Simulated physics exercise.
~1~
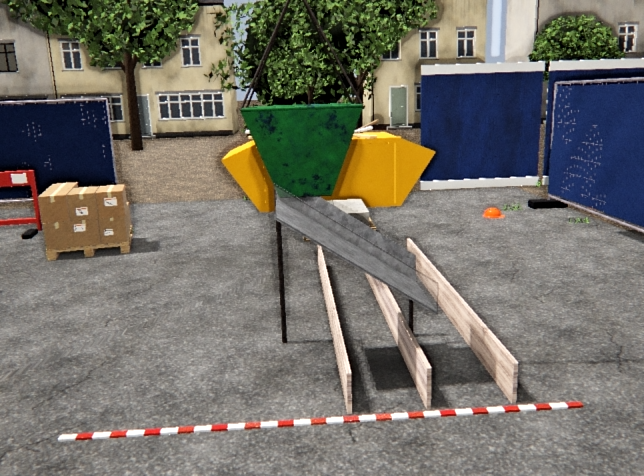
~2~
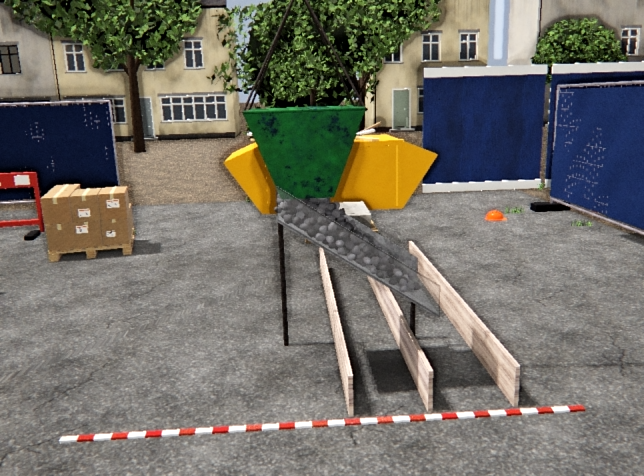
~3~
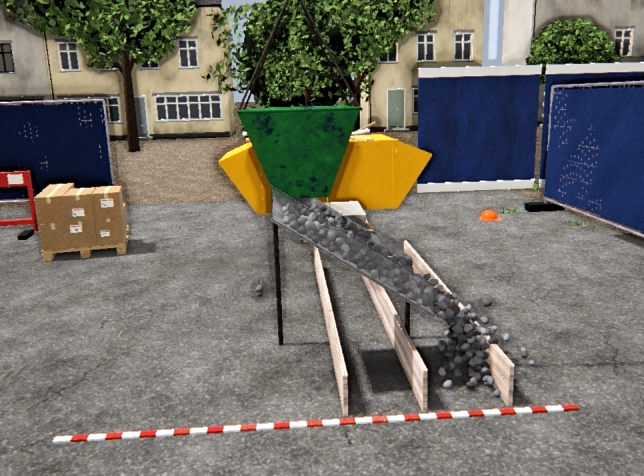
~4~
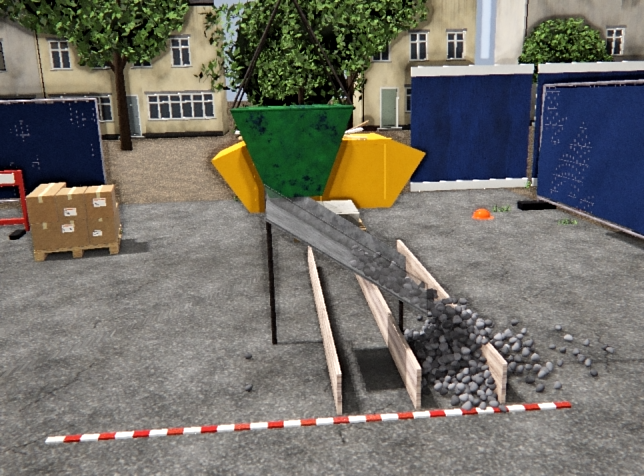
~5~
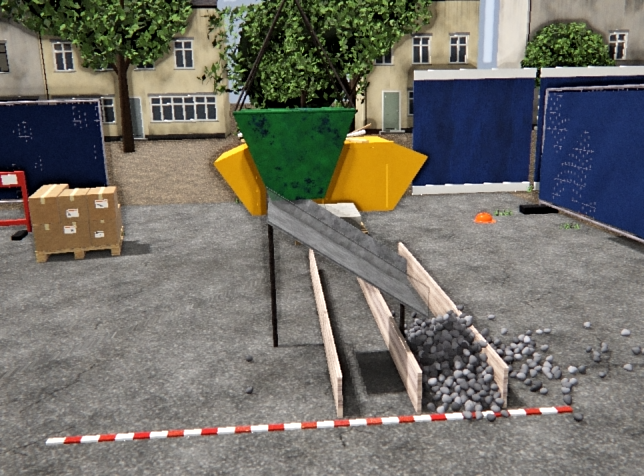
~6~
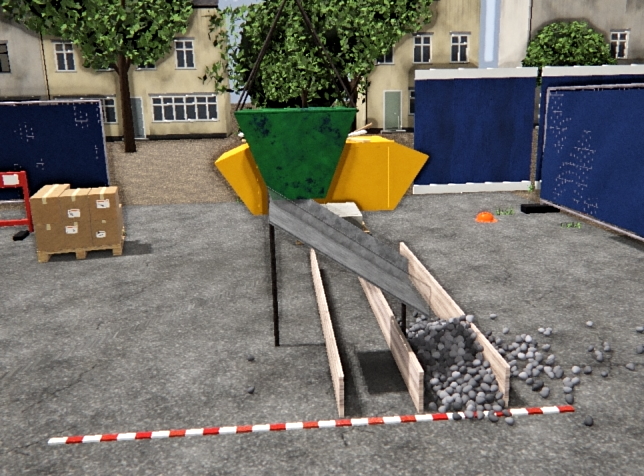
Grey stones sliding from a green skip down a sloping steel chute, piling in the right plank bay, some scattering beyond it.
